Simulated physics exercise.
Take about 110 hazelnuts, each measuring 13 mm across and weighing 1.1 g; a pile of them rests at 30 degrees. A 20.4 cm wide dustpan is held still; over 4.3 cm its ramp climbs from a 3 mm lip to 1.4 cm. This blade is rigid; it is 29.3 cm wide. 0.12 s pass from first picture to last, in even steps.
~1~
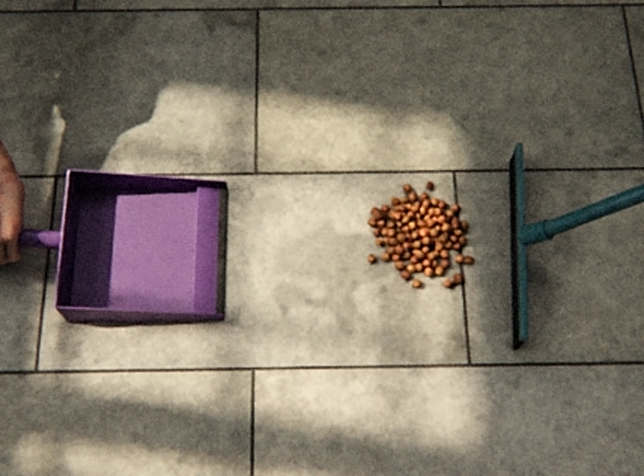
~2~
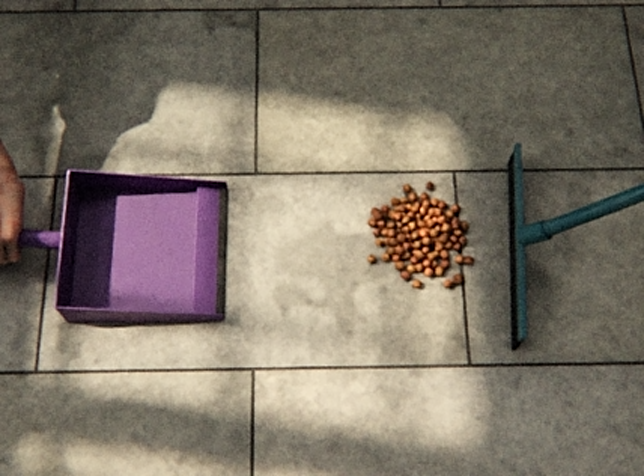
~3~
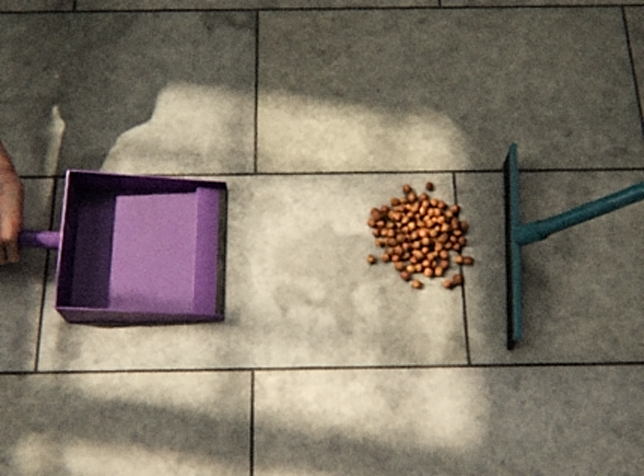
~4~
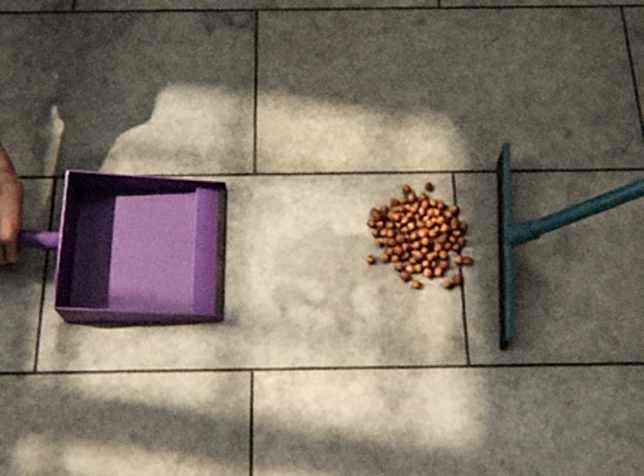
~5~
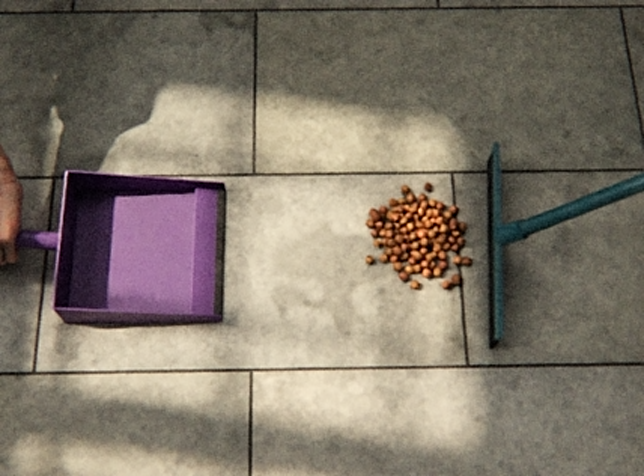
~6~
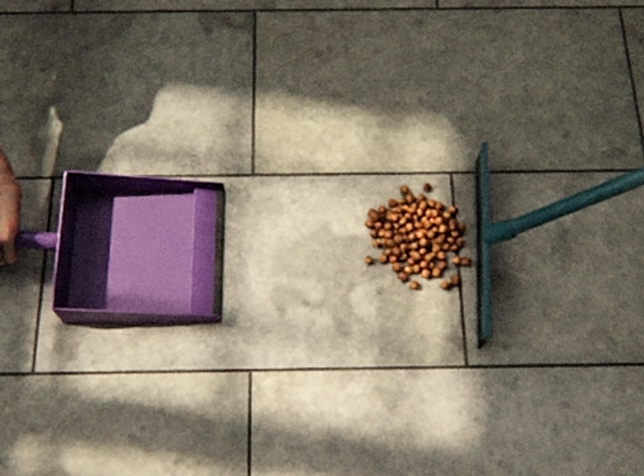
A teal squeegee-like blade slid slowly left across gray tiles until it was right beside a small pile of hazelnuts, which stayed put while a hand at left held a purple dustpan still.
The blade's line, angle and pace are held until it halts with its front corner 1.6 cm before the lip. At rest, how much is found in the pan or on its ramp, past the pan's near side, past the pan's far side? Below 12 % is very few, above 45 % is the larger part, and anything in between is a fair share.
Pan: A fair share, near side: Very few, far side: A fair share.
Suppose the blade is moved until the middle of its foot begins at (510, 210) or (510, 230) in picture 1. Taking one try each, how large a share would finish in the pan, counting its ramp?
Around 35 percent, then around 40 percent.
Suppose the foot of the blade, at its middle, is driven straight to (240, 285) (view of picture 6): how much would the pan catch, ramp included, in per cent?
Some 30 per cent.
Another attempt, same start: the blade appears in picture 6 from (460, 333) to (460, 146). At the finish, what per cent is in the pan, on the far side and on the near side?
That ends as pan 40, far 25, and near 5.
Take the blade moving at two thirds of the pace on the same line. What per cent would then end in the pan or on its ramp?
It would be around 35 per cent.
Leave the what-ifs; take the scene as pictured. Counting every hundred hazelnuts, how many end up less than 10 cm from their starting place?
Roughly 0 in a hundred.
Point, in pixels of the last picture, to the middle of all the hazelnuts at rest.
Near (214, 218).
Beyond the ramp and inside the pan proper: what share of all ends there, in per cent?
Roughly 10 percent.
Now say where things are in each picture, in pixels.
The first frame shows blade from (523, 337) to (518, 149), moved 0.0 cm, 0 of the pieces shifted so far; middle of the pieces at (417, 232); pan at (137, 253).
The second frame shows blade from (522, 337) to (517, 149), moved 0.2 cm, 0 of the pieces shifted so far; middle of the pieces at (417, 233).
The third frame shows blade from (517, 337) to (513, 149), moved 0.8 cm, 0 of the pieces shifted so far; middle of the pieces at (416, 233).
The fourth frame shows blade from (510, 337) to (506, 149), moved 1.7 cm, 0 of the pieces shifted so far; middle of the pieces at (416, 233).
The fifth frame shows blade from (499, 336) to (496, 148), moved 3.0 cm, 0 of the pieces shifted so far; middle of the pieces at (415, 234).
The sixth frame shows blade from (486, 336) to (484, 148), moved 4.6 cm, 0 of the pieces shifted so far; middle of the pieces at (414, 234); pan at (134, 255).
Then, 0.25 s after the last picture, middle of the blade 20 cm from the lip; 0 % over the lip, far side 10 %, near side 5 %.
Then, 0.41 s after the last picture, middle of the blade 9 cm from the lip; 0 % over the lip, far side 20 %, near side 5 %.
Then, 0.70 s after the last picture, middle of the blade 3 cm from the lip; 40 % over the lip, far side 25 %, near side 5 %.
In the end, pan 35 %, near side 5 %, far side 25 %, in front of the lip or behind the blade 35 %.
